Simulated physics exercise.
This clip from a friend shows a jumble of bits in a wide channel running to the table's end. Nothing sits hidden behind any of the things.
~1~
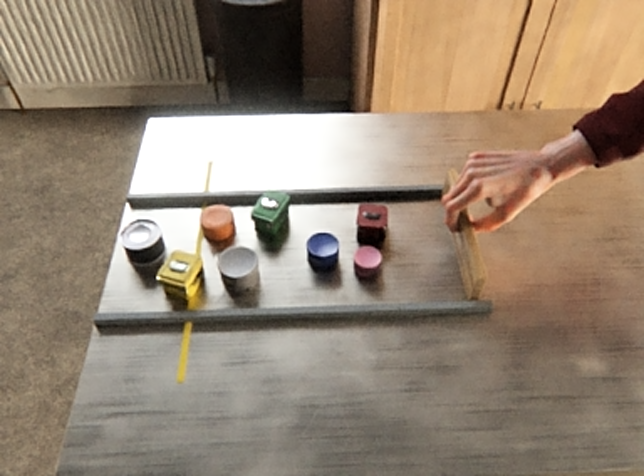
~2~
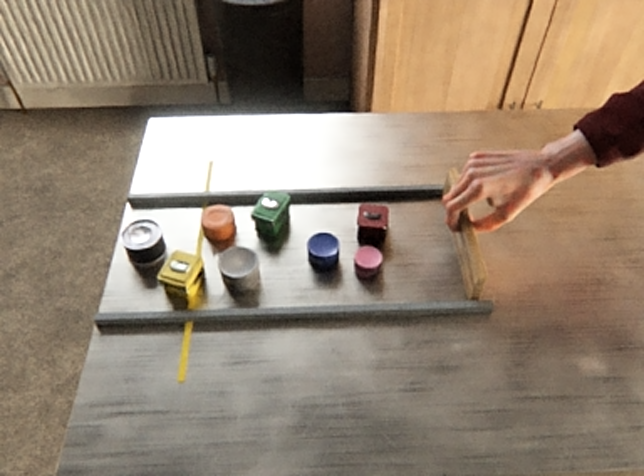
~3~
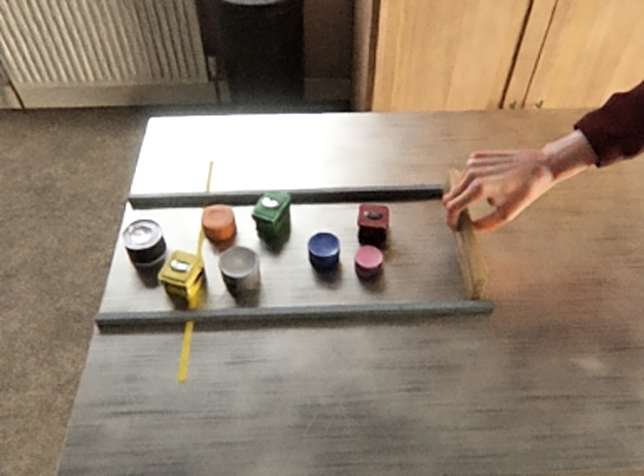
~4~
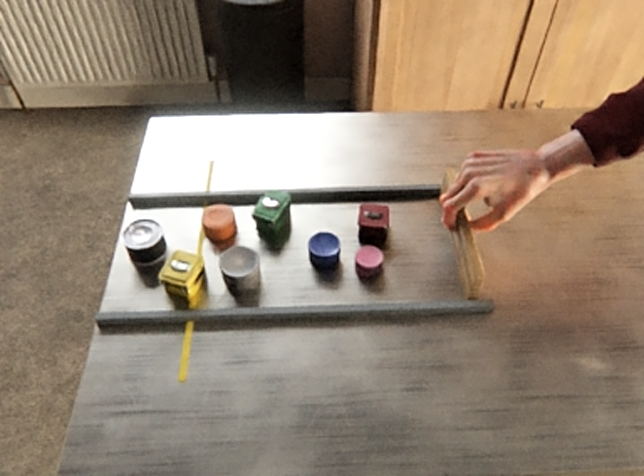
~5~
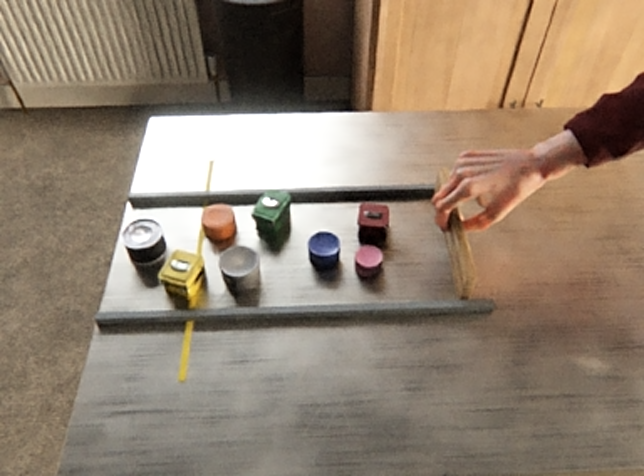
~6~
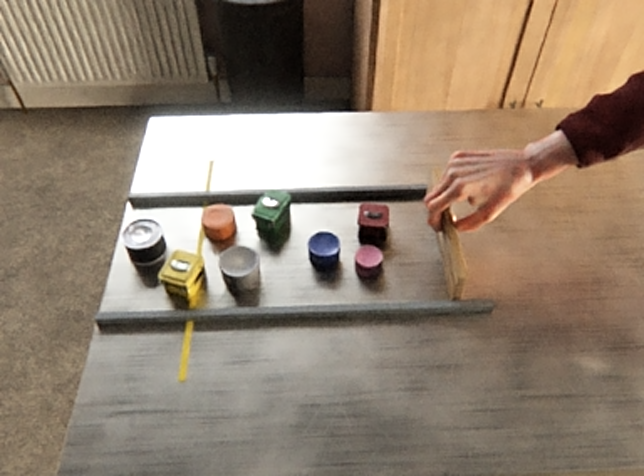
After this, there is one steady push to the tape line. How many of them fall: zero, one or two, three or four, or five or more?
I expect no drop over the end.
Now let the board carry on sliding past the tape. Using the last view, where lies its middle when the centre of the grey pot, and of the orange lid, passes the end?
First it's close to (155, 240), next close to (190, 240).
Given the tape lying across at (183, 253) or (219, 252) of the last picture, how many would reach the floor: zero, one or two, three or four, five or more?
1 or 2; zero.
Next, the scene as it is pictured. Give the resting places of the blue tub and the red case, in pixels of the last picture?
Answer: First (181, 251), after that (185, 227).
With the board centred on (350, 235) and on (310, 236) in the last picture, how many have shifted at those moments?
Answer - first 3, then 4.
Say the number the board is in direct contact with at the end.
I count 3 of them.
Early on, none off yet; black tin at rest near (145, 241); yellow case at rest near (184, 275); orange lid at rest near (219, 222).
A while later, none off yet; black tin moving near (135, 244); yellow case travelled about its own width near (149, 281); orange lid travelled well along near (162, 223).
Finally, the number that fall off is zero.
